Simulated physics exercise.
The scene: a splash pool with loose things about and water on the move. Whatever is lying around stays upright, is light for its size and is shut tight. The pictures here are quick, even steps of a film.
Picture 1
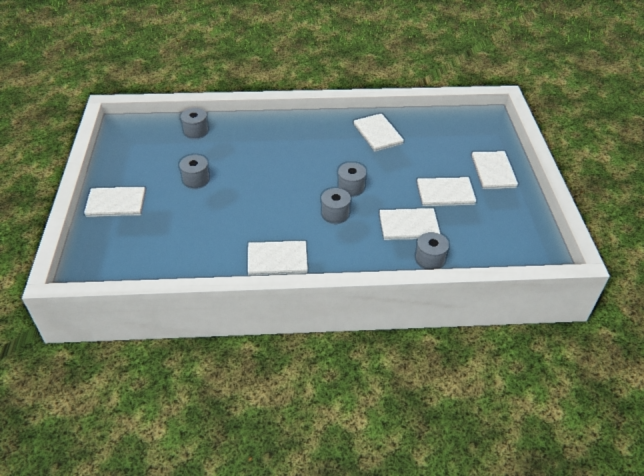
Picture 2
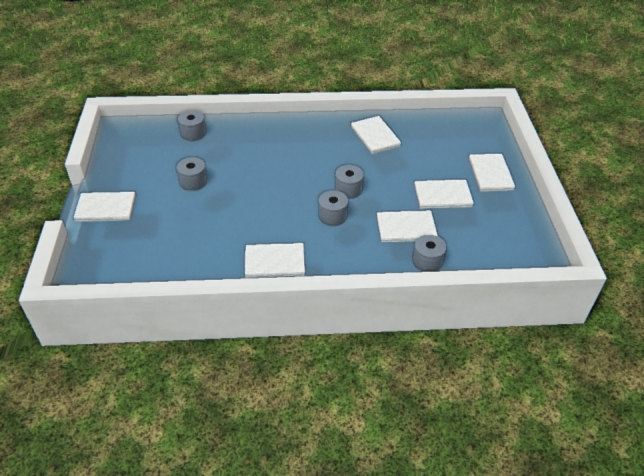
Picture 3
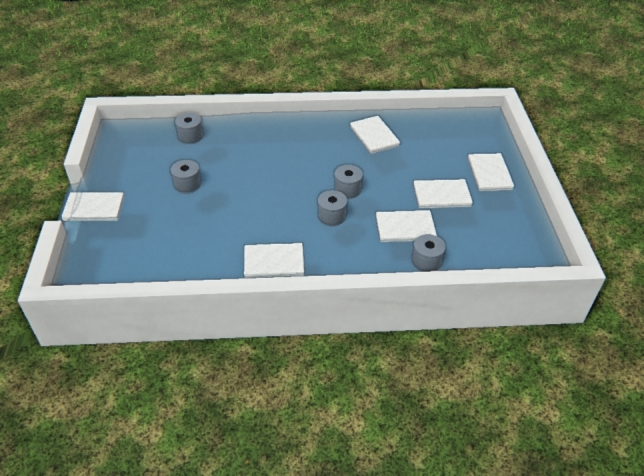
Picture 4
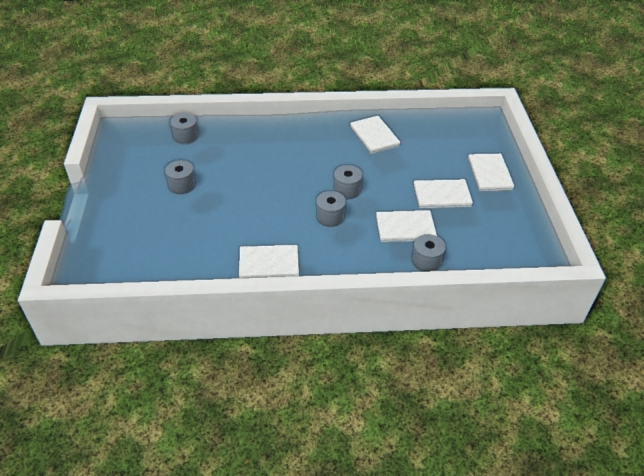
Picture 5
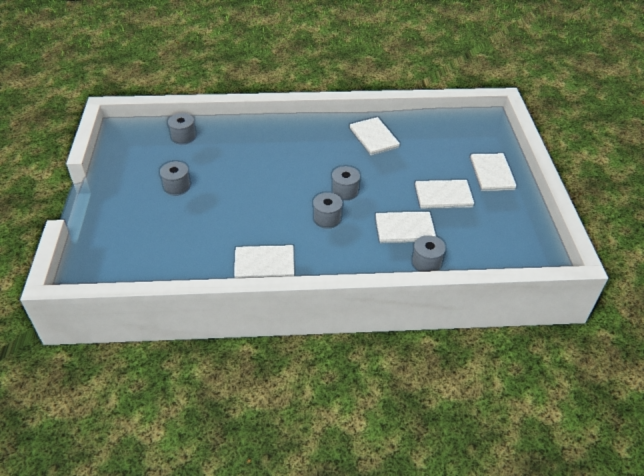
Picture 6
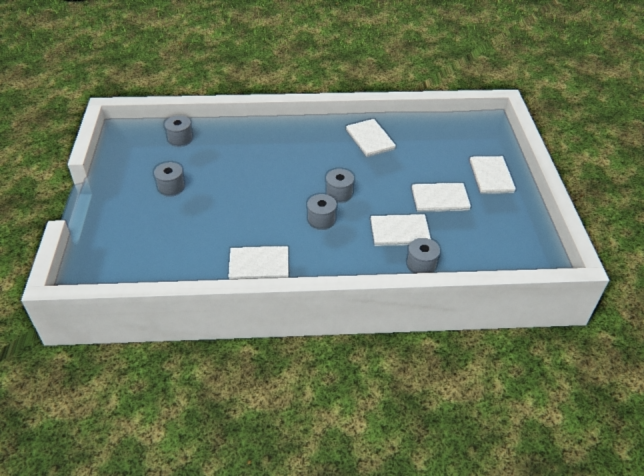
At first, white slabs and dark grey ringed tubs float in a walled pool on grass. Then a gap appears in the left wall, and the slab nearest it slides left through the opening and out of view. The remaining floating things drift slightly leftward, those nearer the gap shifting sooner.
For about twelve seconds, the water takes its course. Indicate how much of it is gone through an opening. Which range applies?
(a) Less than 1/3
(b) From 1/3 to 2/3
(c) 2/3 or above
Option a: Less than 1/3.
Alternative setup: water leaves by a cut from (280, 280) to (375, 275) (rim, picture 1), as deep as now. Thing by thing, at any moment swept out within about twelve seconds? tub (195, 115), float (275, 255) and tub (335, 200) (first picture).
Remains, escapes, escapes.
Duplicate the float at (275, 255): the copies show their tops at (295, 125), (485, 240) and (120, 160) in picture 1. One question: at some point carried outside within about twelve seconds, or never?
The first remains behind, the second remains behind, the third departs.
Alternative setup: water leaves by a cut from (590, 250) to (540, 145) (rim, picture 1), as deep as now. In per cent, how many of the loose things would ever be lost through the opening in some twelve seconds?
Result: Roughly 40 per cent.
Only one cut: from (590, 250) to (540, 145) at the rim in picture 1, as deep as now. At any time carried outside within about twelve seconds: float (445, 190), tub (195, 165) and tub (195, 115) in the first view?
In turn: Yes, still in, stays.
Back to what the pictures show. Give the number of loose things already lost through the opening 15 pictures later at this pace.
2.
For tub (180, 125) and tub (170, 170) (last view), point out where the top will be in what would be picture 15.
They should end up near (151, 133) and (103, 184) respectively.
A moment on, 1 of 11 are out; 10 afloat.
Next, 1 of 11 are out; 10 afloat.
Later, 2 of 11 are out; 9 afloat.
In the end, 2 of 11 are out; 9 afloat.
